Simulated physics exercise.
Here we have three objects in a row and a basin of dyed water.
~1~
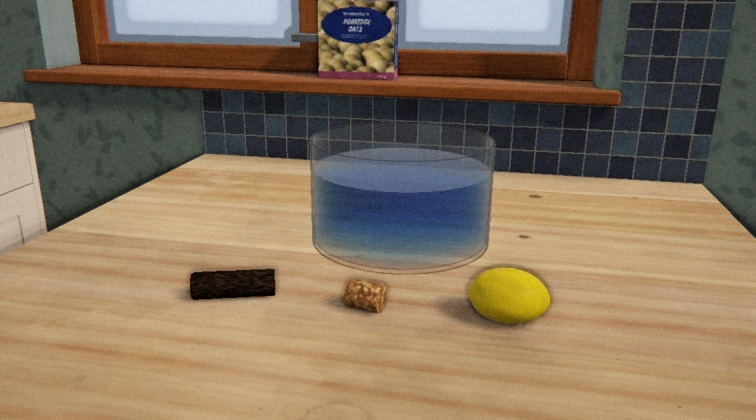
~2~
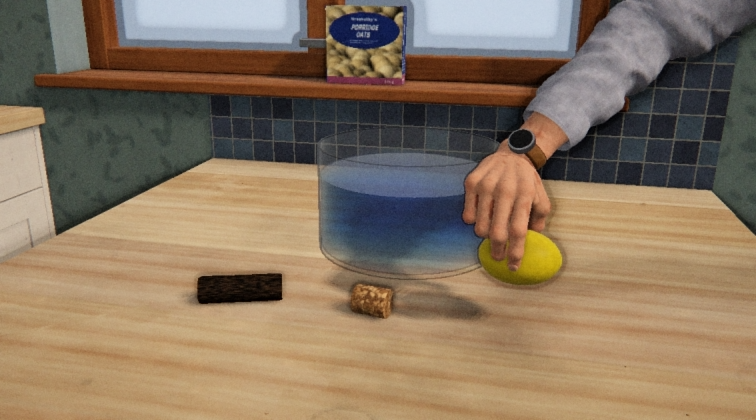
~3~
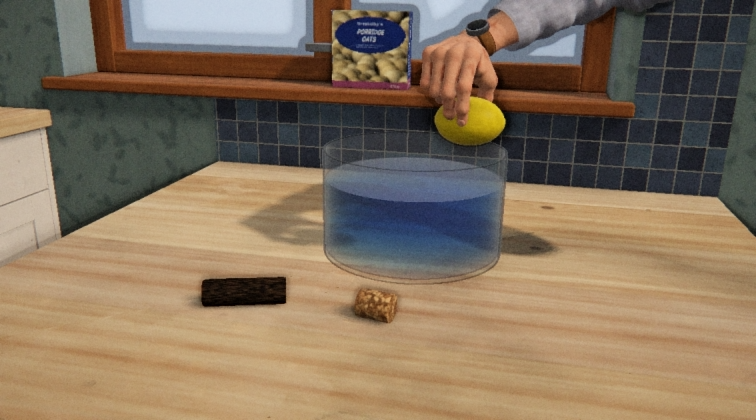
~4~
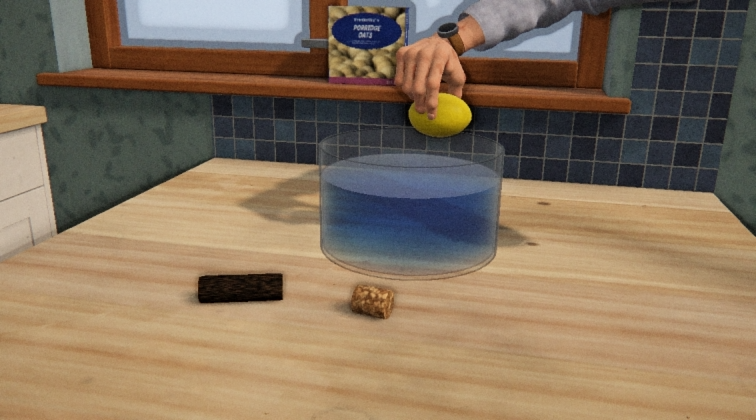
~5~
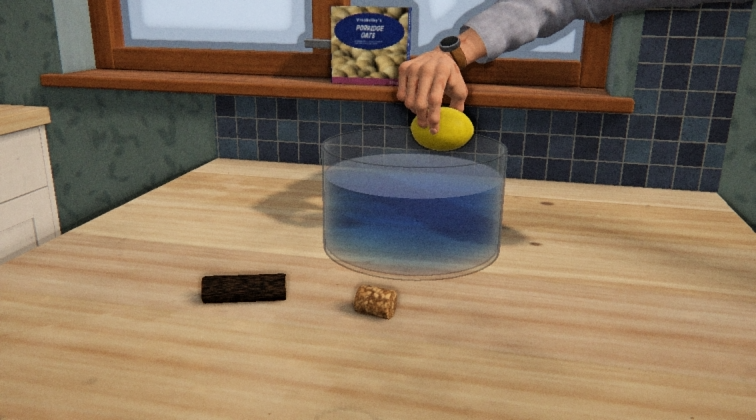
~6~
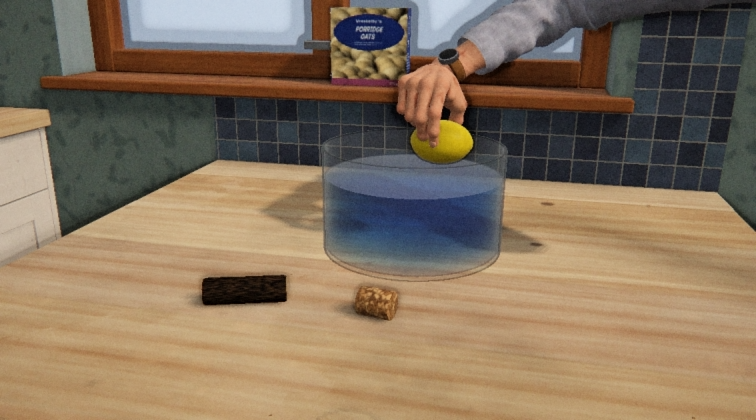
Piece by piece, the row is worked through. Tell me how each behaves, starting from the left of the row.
Left one rests at the top, middle one rests at the top, right one rests at the top.
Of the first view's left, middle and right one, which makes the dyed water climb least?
That'd be the central item.
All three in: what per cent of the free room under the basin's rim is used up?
Close to 12 percent of that free room.
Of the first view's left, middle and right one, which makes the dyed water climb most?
I say the right object.
Shortly, the lemon bobs at the top.
Then, the cork bobs at the top.
At the finish, the piece of branch bobs at the top; afloat, piece of branch, cork and lemon.
